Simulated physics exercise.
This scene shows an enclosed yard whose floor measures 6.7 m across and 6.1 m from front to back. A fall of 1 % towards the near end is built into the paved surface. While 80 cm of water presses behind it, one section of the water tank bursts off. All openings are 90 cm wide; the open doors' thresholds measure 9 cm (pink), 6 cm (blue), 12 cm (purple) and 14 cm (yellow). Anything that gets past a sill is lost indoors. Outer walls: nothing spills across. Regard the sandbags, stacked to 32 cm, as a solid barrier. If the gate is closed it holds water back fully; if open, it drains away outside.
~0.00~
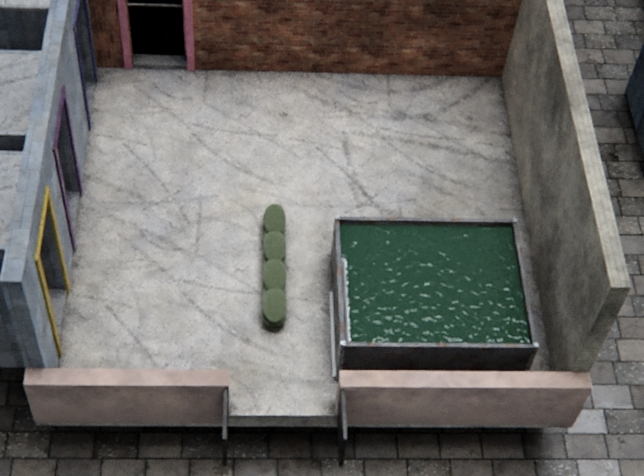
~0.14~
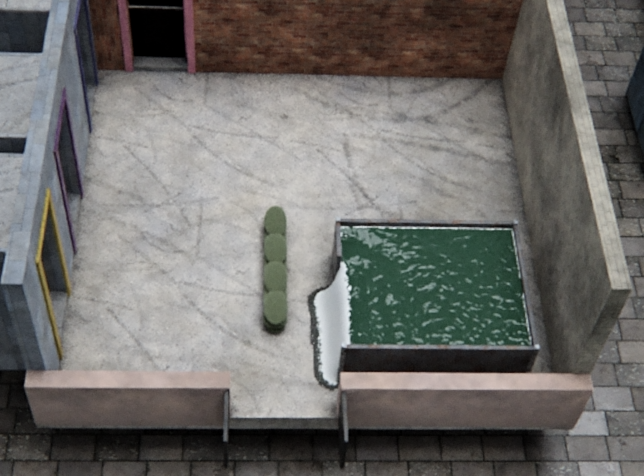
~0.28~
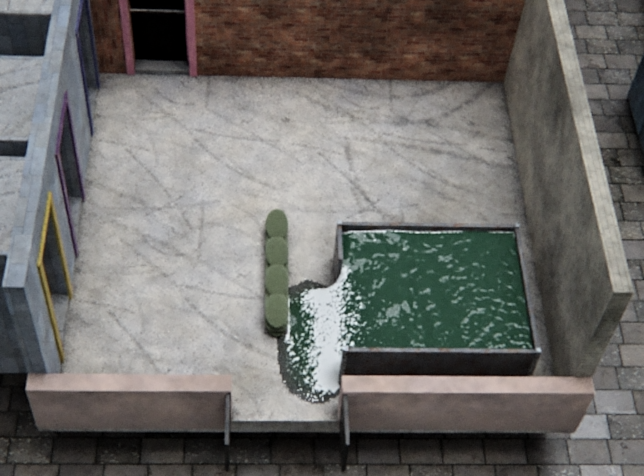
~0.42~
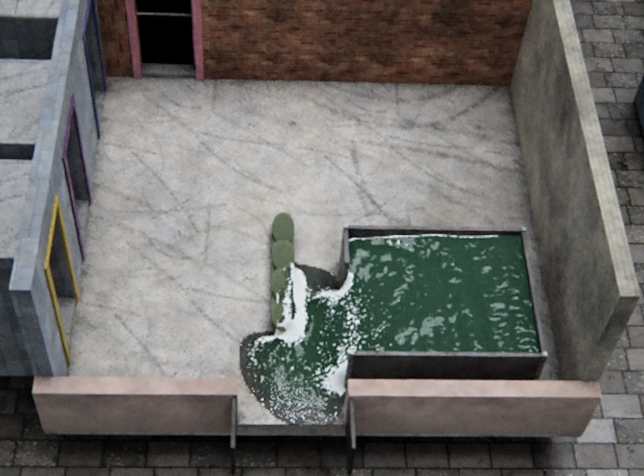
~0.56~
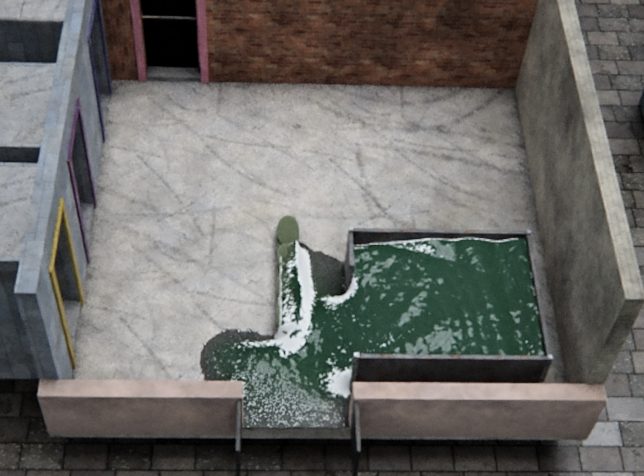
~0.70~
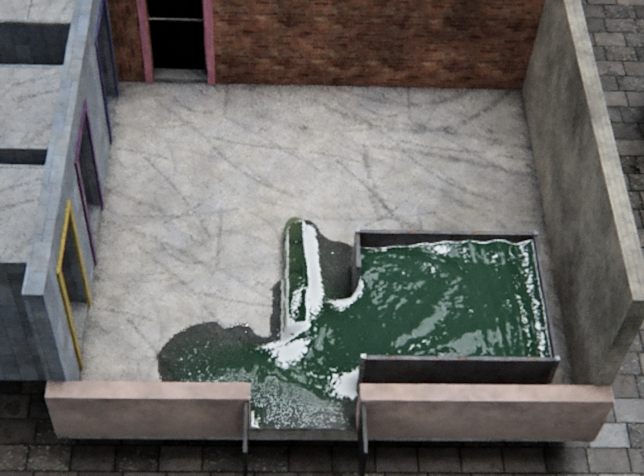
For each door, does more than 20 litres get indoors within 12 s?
One by one: The pink door lets in a larger amount than the limit. The blue door lets in a larger amount than the limit. The purple door lets in a smaller amount than the limit. The yellow door lets in a larger amount than the limit.
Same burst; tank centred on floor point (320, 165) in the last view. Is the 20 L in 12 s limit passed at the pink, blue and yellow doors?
For the pink door, the amount is too high; for the blue door, the amount is too high; for the yellow door, the amount is acceptable.
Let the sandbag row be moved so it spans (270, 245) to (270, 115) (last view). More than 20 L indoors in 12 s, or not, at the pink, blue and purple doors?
Against that limit: Pink over, blue above, purple above.
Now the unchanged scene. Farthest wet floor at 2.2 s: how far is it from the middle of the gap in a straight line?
It's close to 5.0 metres.
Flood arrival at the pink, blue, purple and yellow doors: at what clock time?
Doors: Pink 3.4 s / blue 3.0 s / purple 2.2 s / yellow 1.1 s.
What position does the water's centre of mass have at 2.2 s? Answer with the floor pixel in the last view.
Centre: Approx. (345, 328) px.
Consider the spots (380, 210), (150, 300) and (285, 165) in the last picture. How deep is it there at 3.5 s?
Spot by spot: Some 2, 11, then 1 cm.
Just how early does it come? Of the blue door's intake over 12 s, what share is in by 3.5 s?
By that time, around 0 per cent.
After 1.4 s water covers 35 % of the floor and is deepest (58 cm) near (76, 411); pink door not reached, blue door not reached, purple door not reached, yellow door 14 cm at the sill, 1 L in.
After 2.2 s water covers 50 % of the floor and is deepest (48 cm) near (76, 411); pink door not reached, blue door not reached, purple door 5 cm at the sill, 0 L in, yellow door 29 cm at the sill, 19 L in.
After 3.5 s water covers 65 % of the floor and is deepest (30 cm) near (117, 411); pink door 4 cm at the sill, 0 L in, blue door 5 cm at the sill, 0 L in, purple door 11 cm at the sill, 0 L in, yellow door 25 cm at the sill, 122 L in.
After 7.0 s water covers 90 % of the floor and is deepest (16 cm) near (104, 411); pink door 10 cm at the sill, 73 L in, blue door 11 cm at the sill, 18 L in, purple door 5 cm at the sill, 0 L in, yellow door 11 cm at the sill, 154 L in.
After 12.0 s water covers 95 % of the floor and is deepest (17 cm) near (577, 414); pink door 5 cm at the sill, 75 L in, blue door 5 cm at the sill, 39 L in, purple door 8 cm at the sill, 0 L in, yellow door 6 cm at the sill, 154 L in.
